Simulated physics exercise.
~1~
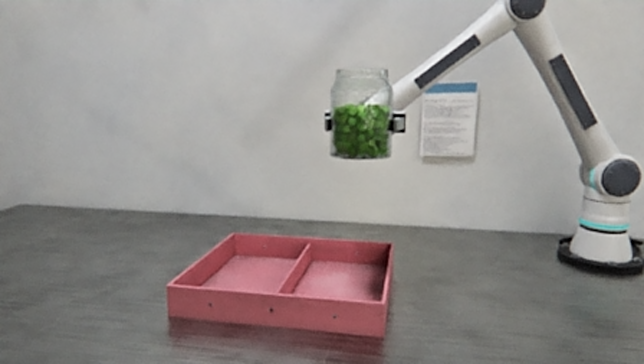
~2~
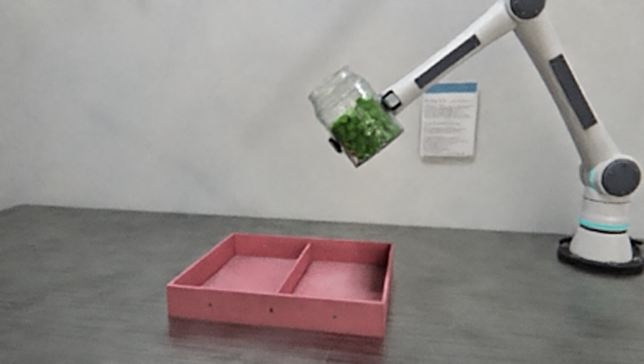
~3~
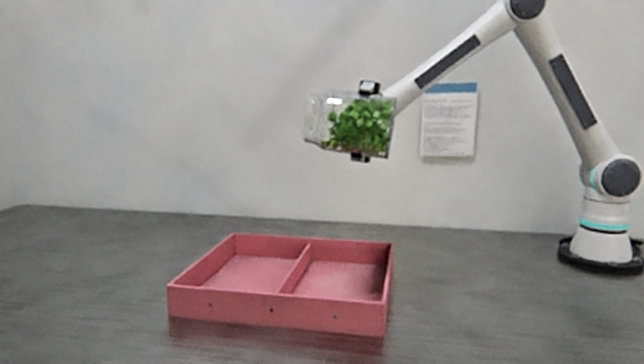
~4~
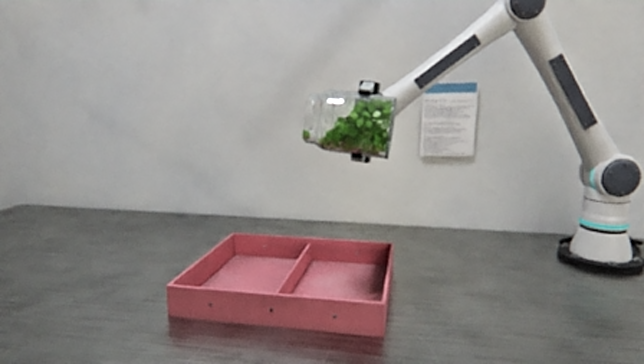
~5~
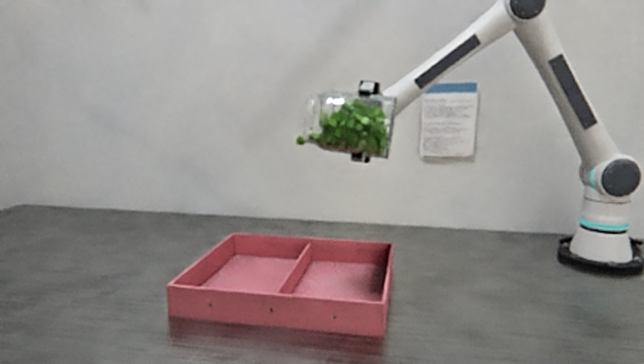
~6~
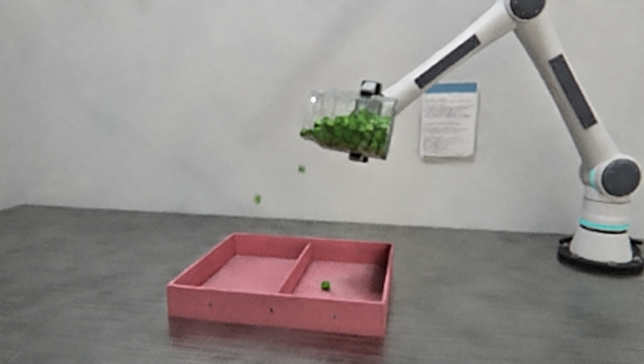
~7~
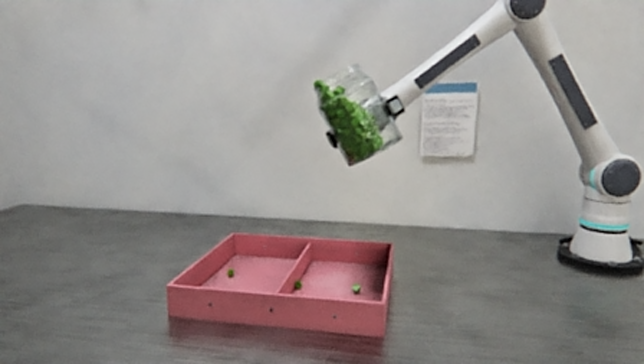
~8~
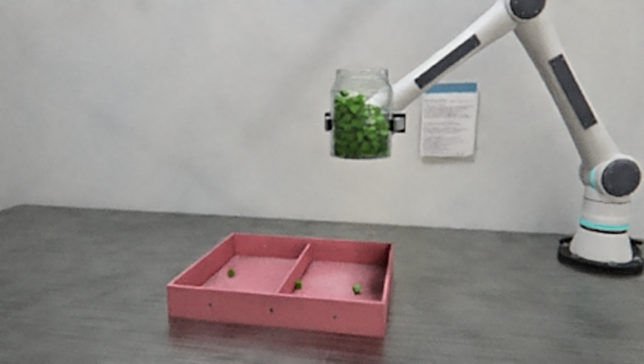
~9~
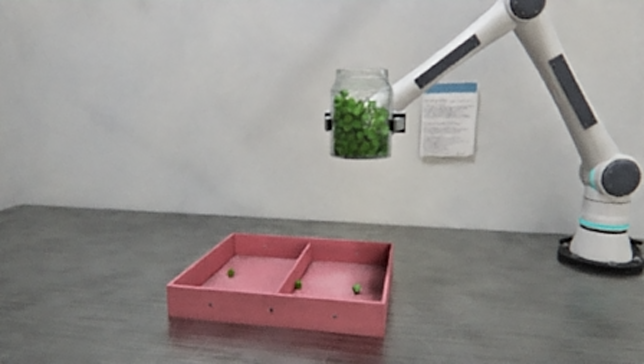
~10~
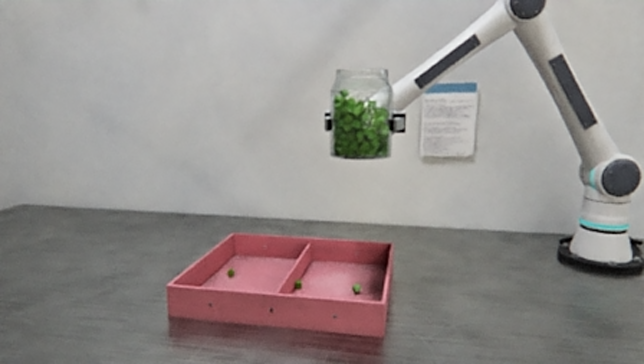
A white robot arm reaches in from the right, holding a clear jar of small green vegetable pieces above a dark tabletop, seen from a still, slightly raised viewpoint. Below sits a shallow reddish-pink tray split in two by a cross wall, with a pale wall and a posted sheet behind. The arm tips the jar to the left until it lies nearly on its side. The pieces slide towards the mouth, and a few drop into the tray. The arm then turns the jar upright, still mostly full, leaving one piece in the left part and two in the right.
